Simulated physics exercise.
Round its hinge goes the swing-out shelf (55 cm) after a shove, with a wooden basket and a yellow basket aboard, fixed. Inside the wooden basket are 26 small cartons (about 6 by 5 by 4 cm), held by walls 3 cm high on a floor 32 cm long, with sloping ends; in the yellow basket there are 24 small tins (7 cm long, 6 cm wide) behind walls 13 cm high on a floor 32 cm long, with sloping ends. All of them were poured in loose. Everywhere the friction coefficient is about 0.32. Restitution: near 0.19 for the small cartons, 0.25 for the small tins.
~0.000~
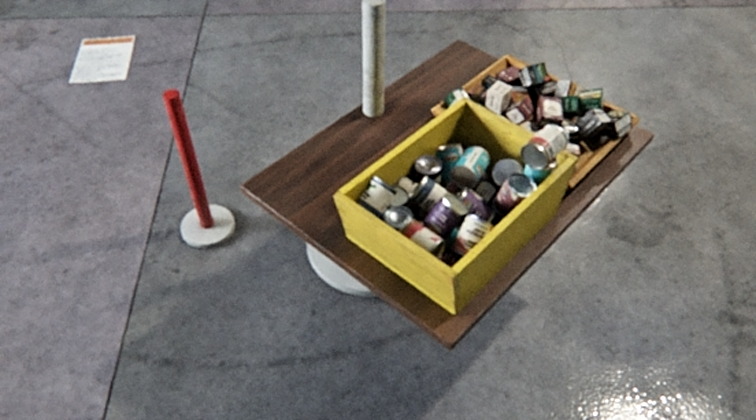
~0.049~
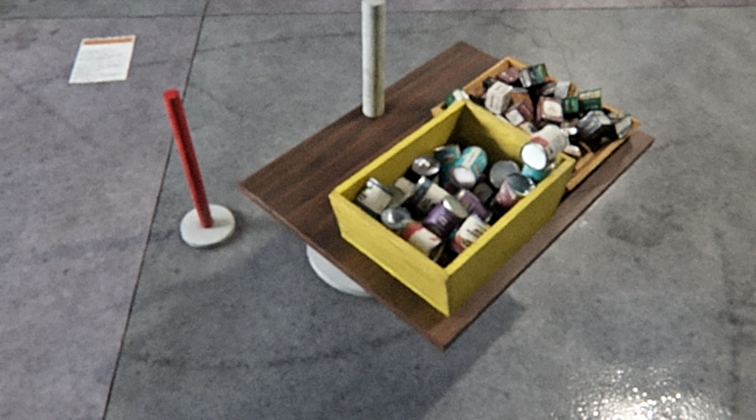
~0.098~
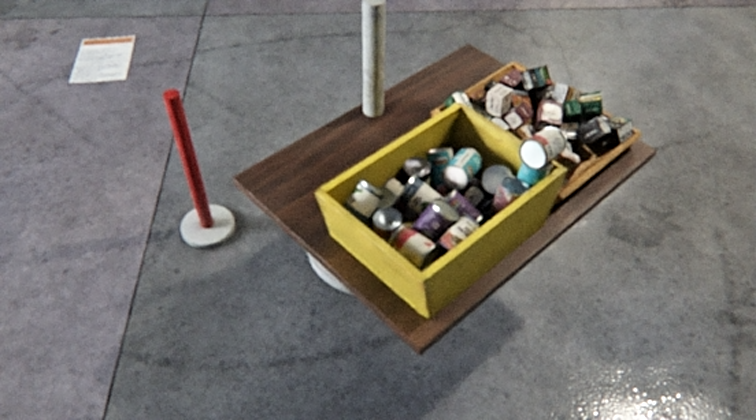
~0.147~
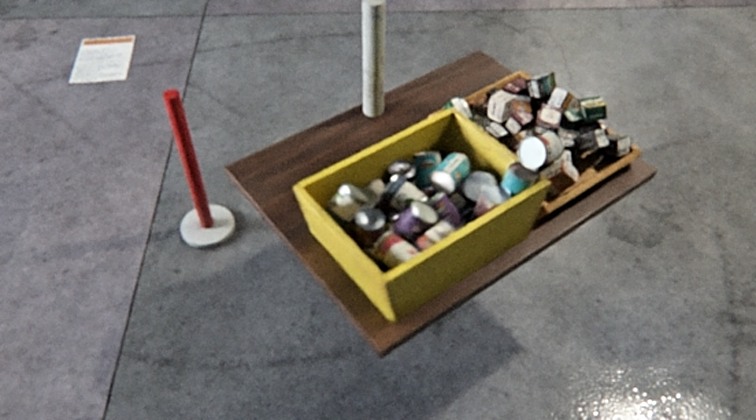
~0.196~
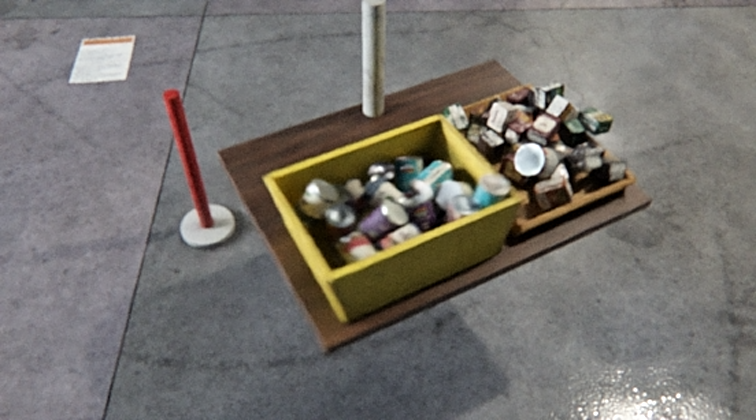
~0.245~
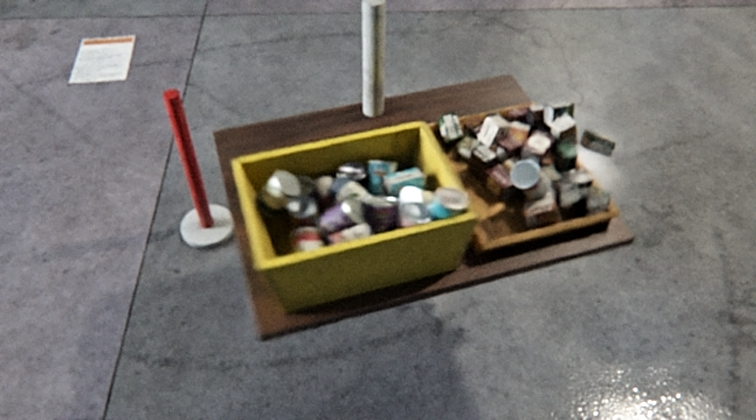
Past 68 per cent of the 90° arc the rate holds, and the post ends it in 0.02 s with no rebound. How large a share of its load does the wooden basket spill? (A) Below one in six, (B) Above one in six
Option B: Above one in six.
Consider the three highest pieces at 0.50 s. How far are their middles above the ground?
I'd put it close to 68 cm.
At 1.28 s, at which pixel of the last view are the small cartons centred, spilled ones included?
In the last view they're centred near (296, 235).
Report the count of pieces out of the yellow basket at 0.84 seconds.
Yellow basket - close to 2.
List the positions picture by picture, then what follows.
In the first picture (each is followed by its nearest rim corner in this view, unless another is named), wooden basket (by its farthest rim corner), (507, 56); yellow basket, (455, 271); turned through 0°; none out.
In the second picture, wooden basket, (509, 58); yellow basket, (448, 272); turned through 1°.
In the third picture, wooden basket, (514, 63); yellow basket, (425, 275); turned through 5°.
In the fourth picture, wooden basket, (521, 72); yellow basket, (387, 278); turned through 11°; 1 out, the lowest tin at (541, 150).
In the fifth picture, wooden basket, (529, 85); yellow basket, (332, 276); turned through 19°; 2 out, the lowest carton at (594, 122).
In the sixth picture, wooden basket, (534, 103); yellow basket, (266, 265); turned through 30°; 2 out, the lowest carton at (598, 143).
After 0.42 s, end of the swing.
After 0.50 s, wooden basket 19 in, 7 out and yellow basket 23 in, 1 out.
After 0.62 s, wooden basket 16 in, 10 out and yellow basket 22 in, 2 out.
After 0.84 s, wooden basket 15 in, 11 out and yellow basket 22 in, 2 out.
When it is over (at 1.28 s), wooden basket 15 in, 11 out and yellow basket 22 in, 2 out. Asked share, 11 of 26, 42 per cent.
